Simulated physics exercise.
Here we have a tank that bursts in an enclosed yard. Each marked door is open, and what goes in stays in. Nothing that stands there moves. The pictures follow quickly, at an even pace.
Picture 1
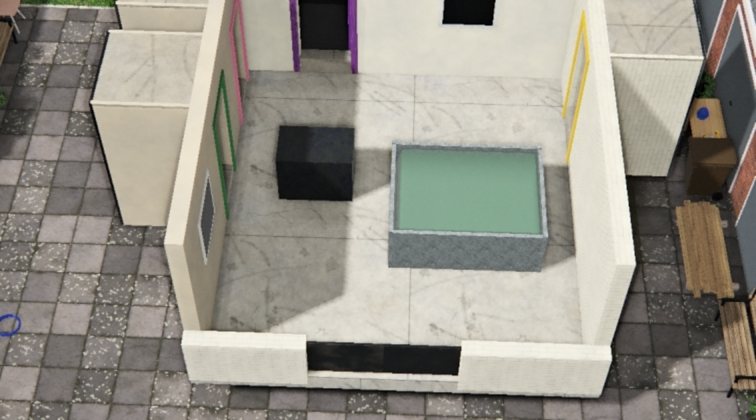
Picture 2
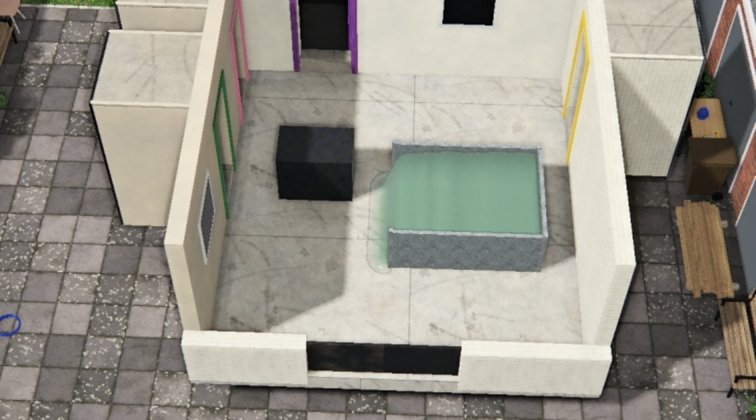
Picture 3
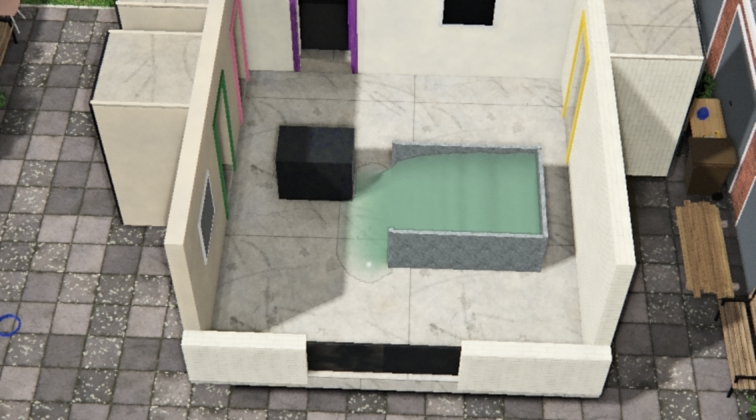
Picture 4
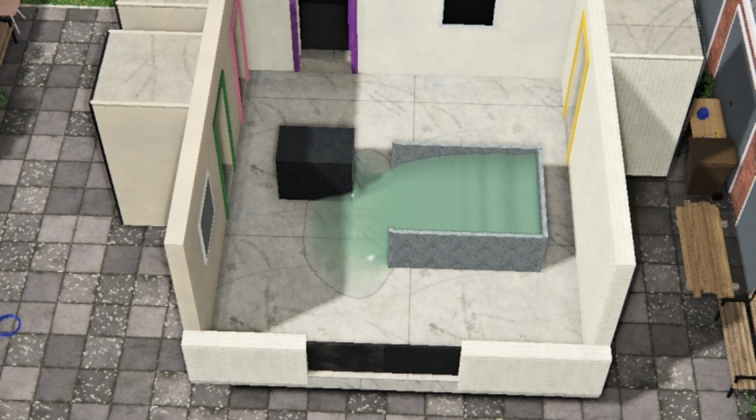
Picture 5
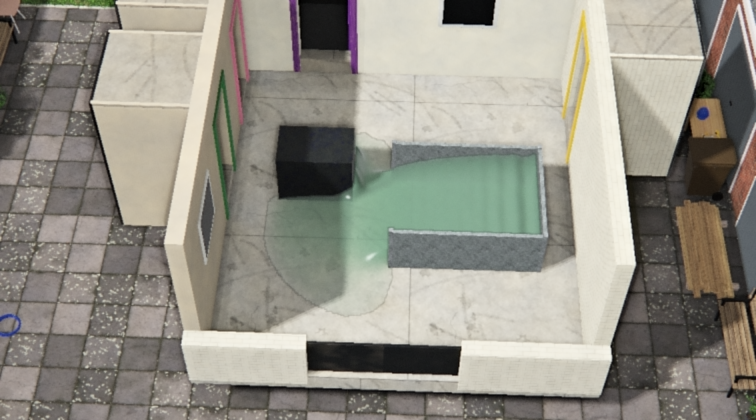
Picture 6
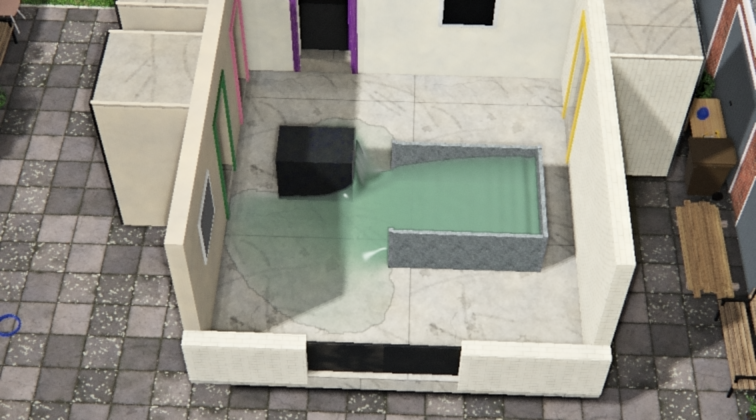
Green water pours from the tank's open left side and spreads around the black block.
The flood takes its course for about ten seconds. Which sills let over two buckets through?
The yellow door admits no more than that; the green door lets in a lot; the pink door lets in a lot; the purple door admits no more than that.
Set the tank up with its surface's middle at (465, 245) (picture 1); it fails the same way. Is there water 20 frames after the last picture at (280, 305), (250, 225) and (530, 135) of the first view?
One after the other: Flooded, under water, not flooded.
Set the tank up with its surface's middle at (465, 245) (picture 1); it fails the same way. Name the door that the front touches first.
That is the green door.
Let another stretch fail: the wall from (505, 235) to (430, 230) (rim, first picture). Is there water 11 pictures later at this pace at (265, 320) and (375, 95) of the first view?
One after the other: Covered, not flooded.
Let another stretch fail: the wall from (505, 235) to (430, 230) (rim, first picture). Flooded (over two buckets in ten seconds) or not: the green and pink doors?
Green is under, pink passes that mark.
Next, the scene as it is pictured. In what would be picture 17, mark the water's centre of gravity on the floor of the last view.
Roughly at (352, 230).
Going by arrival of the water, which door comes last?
I say the door marked yellow.
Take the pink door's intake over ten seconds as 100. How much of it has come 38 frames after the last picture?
Near 80 in a hundred.
A moment on, water covers 45 % of the floor; the yellow door not reached, the green door over two buckets in, the pink door not reached, the purple door wet at the sill, nothing in.
Next, water covers 55 % of the floor; the yellow door not reached, the green door far over two buckets in, the pink door wet at the sill, nothing in, the purple door wet at the sill, nothing in.
Then, water covers 80 % of the floor; the yellow door wet at the sill, nothing in, the green door far over two buckets in, the pink door under two buckets in, the purple door wet at the sill, nothing in.
Later, water covers 95 % of the floor; the yellow door wet at the sill, nothing in, the green door far over two buckets in, the pink door over two buckets in, the purple door wet at the sill, nothing in.
In the end, water covers 95 % of the floor; the yellow door wet at the sill, nothing in, the green door far over two buckets in, the pink door over two buckets in, the purple door wet at the sill, nothing in.
